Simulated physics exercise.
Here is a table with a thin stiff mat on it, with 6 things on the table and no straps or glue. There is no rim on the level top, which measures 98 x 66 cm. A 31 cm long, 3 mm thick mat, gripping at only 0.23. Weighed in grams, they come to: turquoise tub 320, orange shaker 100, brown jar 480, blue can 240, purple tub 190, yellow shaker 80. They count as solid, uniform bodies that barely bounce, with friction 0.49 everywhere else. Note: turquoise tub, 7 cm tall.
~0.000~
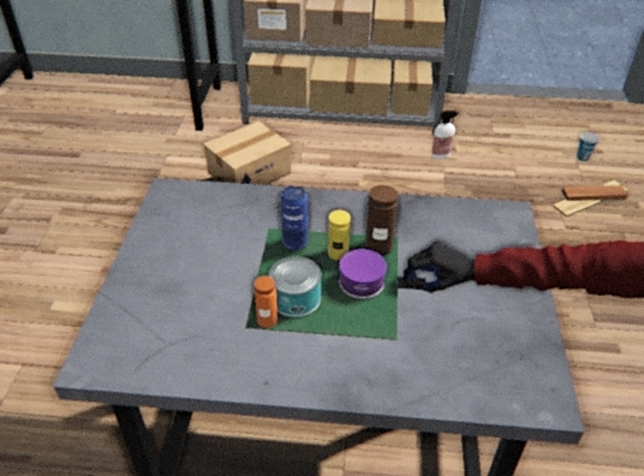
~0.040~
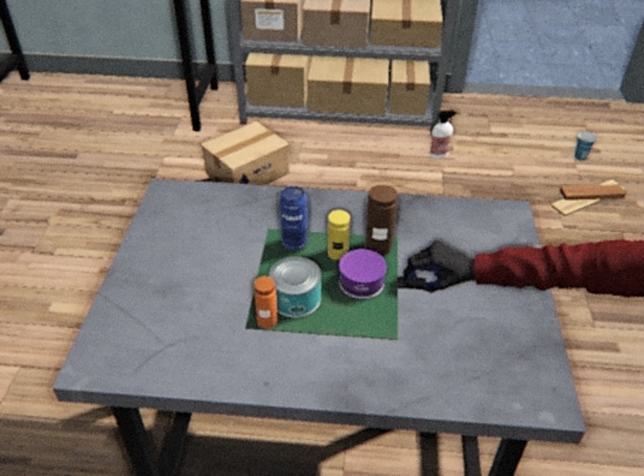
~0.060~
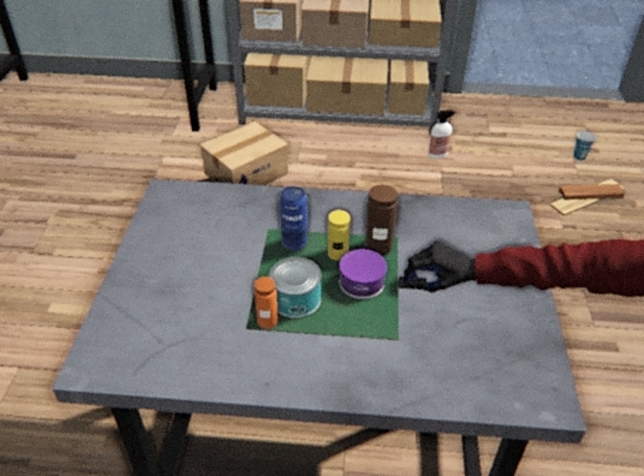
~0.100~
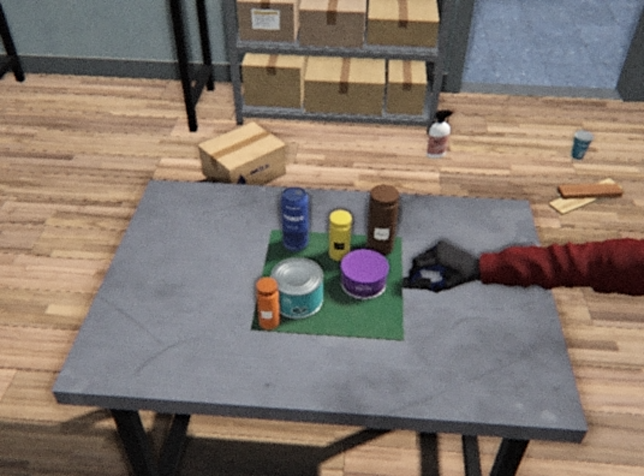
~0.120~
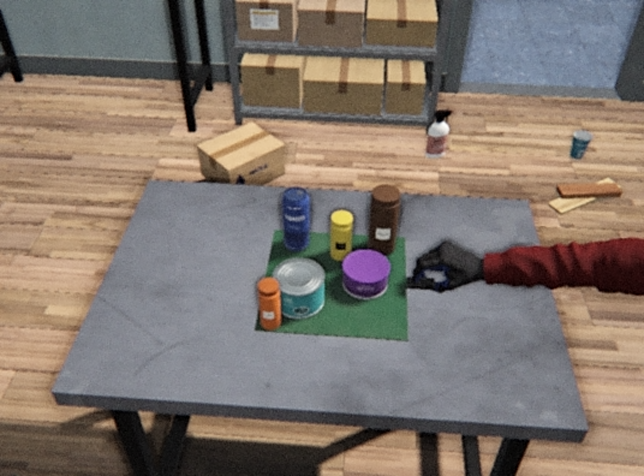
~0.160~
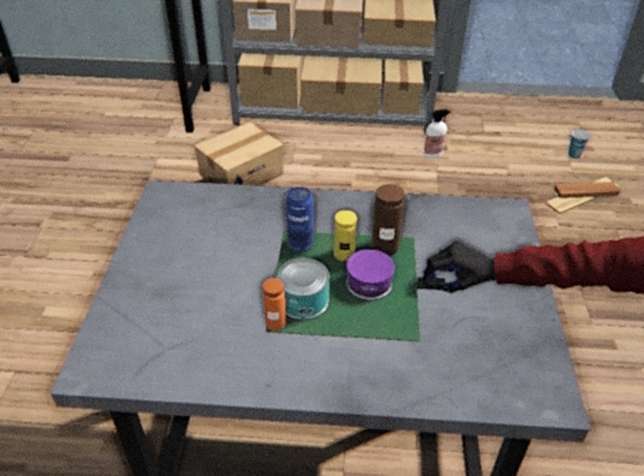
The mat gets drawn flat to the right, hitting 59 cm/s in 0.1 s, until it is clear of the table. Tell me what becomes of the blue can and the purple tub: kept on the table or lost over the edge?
In order: Blue can off the tabletop; purple tub off the tabletop.
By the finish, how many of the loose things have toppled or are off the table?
6.
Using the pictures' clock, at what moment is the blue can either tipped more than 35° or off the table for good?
It happens near 1.2 s.
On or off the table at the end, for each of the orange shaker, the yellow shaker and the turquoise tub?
Orange shaker: Stays in bounds; yellow shaker: Goes out of bounds; turquoise tub: Goes out of bounds.
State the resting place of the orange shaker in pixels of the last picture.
Roughly at (349, 320) in the last picture.
After 0.66 s, 34 cm of pull; blue can moved 29 cm near (422, 227); purple tub moved 29 cm near (498, 282); orange shaker 30° off upright.
After 1.06 s, 57 cm of pull; brown jar, purple tub and yellow shaker now off the table; blue can moved 53 cm near (530, 233); orange shaker on its side.
In the end (2.0 s), off the table, turquoise tub, brown jar, blue can, purple tub and yellow shaker; toppled on the table, orange shaker.
